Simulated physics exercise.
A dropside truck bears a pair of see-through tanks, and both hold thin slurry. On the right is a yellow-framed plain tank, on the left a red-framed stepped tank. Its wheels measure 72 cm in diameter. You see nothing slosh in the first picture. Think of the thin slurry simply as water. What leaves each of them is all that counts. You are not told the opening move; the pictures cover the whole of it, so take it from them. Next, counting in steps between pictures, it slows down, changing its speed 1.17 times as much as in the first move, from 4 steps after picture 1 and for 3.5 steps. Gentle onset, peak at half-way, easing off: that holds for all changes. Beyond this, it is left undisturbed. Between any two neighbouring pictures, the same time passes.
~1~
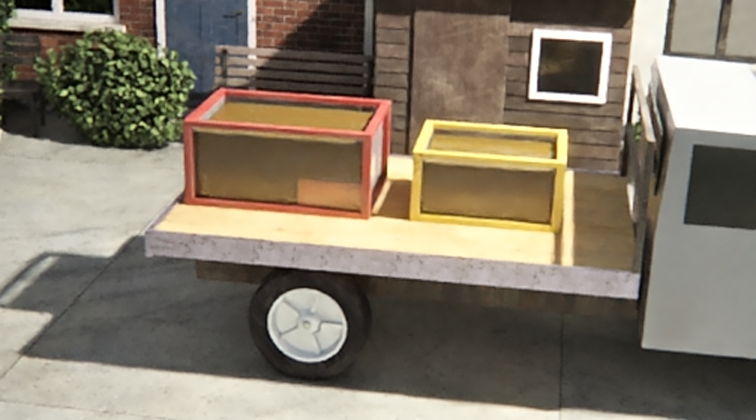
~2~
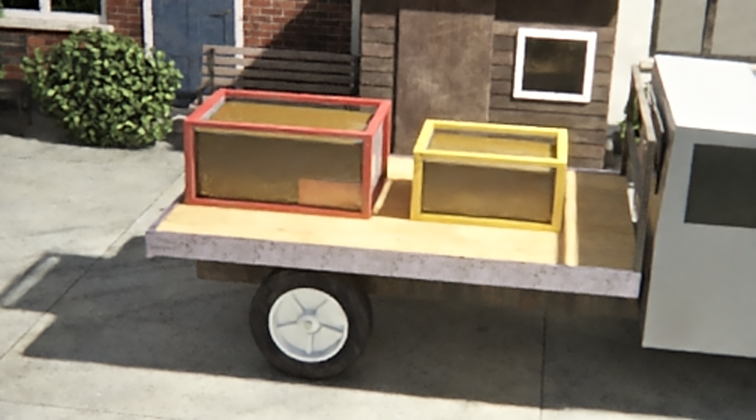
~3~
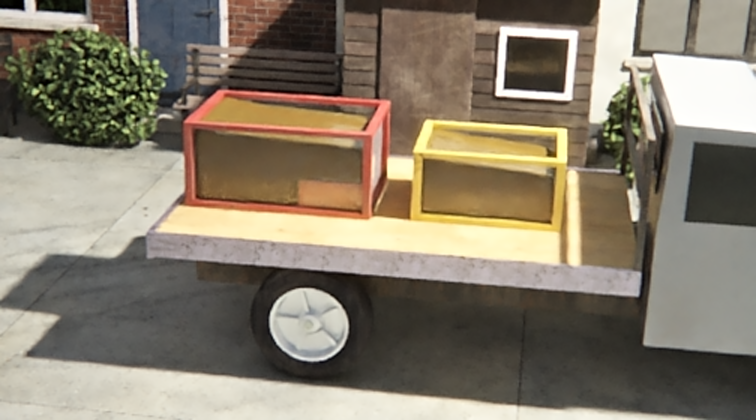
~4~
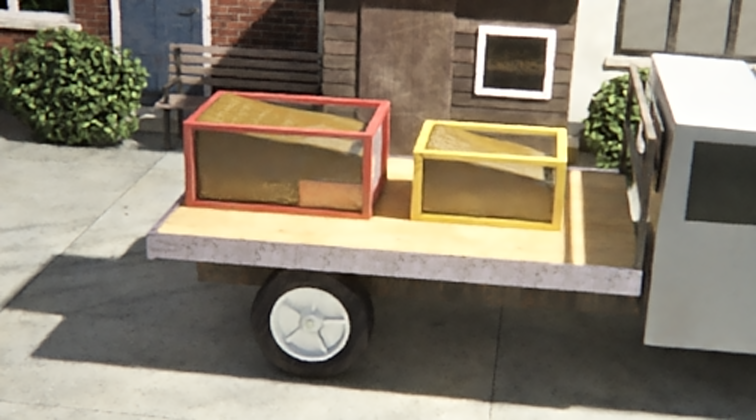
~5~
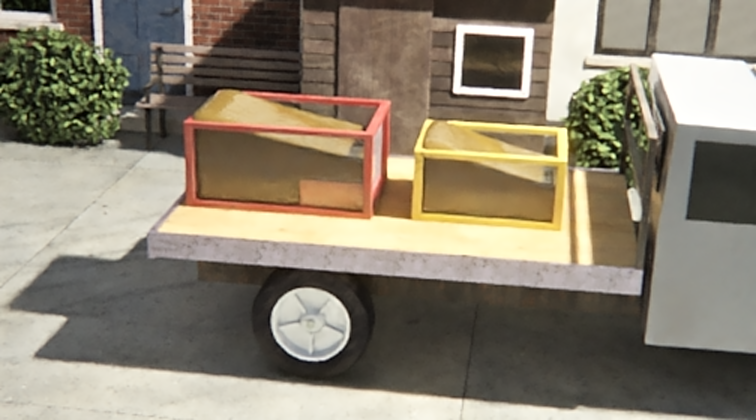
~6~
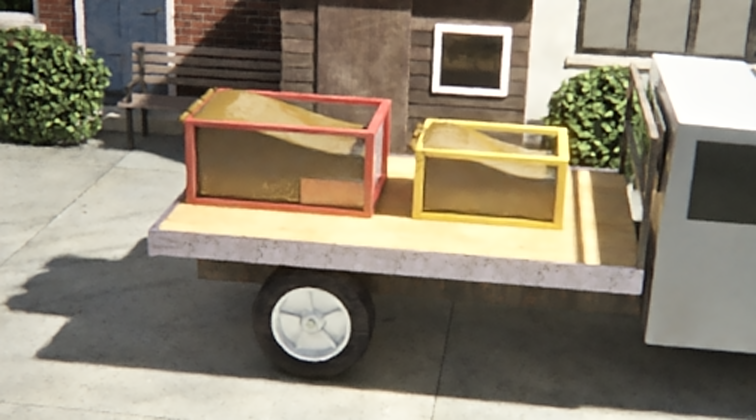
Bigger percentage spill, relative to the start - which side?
The right-hand side.
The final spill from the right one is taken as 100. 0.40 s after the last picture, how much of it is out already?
About 0 percent, give or take.
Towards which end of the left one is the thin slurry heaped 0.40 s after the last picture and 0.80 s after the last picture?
Earlier it favours the forward side, later the forward side.
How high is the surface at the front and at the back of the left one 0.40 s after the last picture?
Around 64 cm toward the front, with 32 cm behind.
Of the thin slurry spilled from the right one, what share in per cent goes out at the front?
Near 40 per cent of the spill.
Then, 0.40 s later than the final frame, the left one has lost 1 per cent, over the back (front 63 cm, back 31 cm); the right one has lost nothing (front 53 cm, back 20 cm).
Then, 0.80 s later than the final frame, the left one has lost 4 per cent, over the front, a little elsewhere (front 46 cm, back 37 cm); the right one has lost 5 per cent, over the front, a little elsewhere (front 26 cm, back 38 cm).
Then, 1.30 s later than the final frame, the left one has lost 5 per cent, over the front, a little elsewhere (front 31 cm, back 51 cm); the right one has lost 9 per cent, over the front and the back, a little elsewhere (front 30 cm, back 29 cm).
Then, 3.23 s later than the final frame, the left one has lost 7 per cent, over the front, a little elsewhere; the right one has lost 11 per cent, over the front and the back, a little elsewhere.
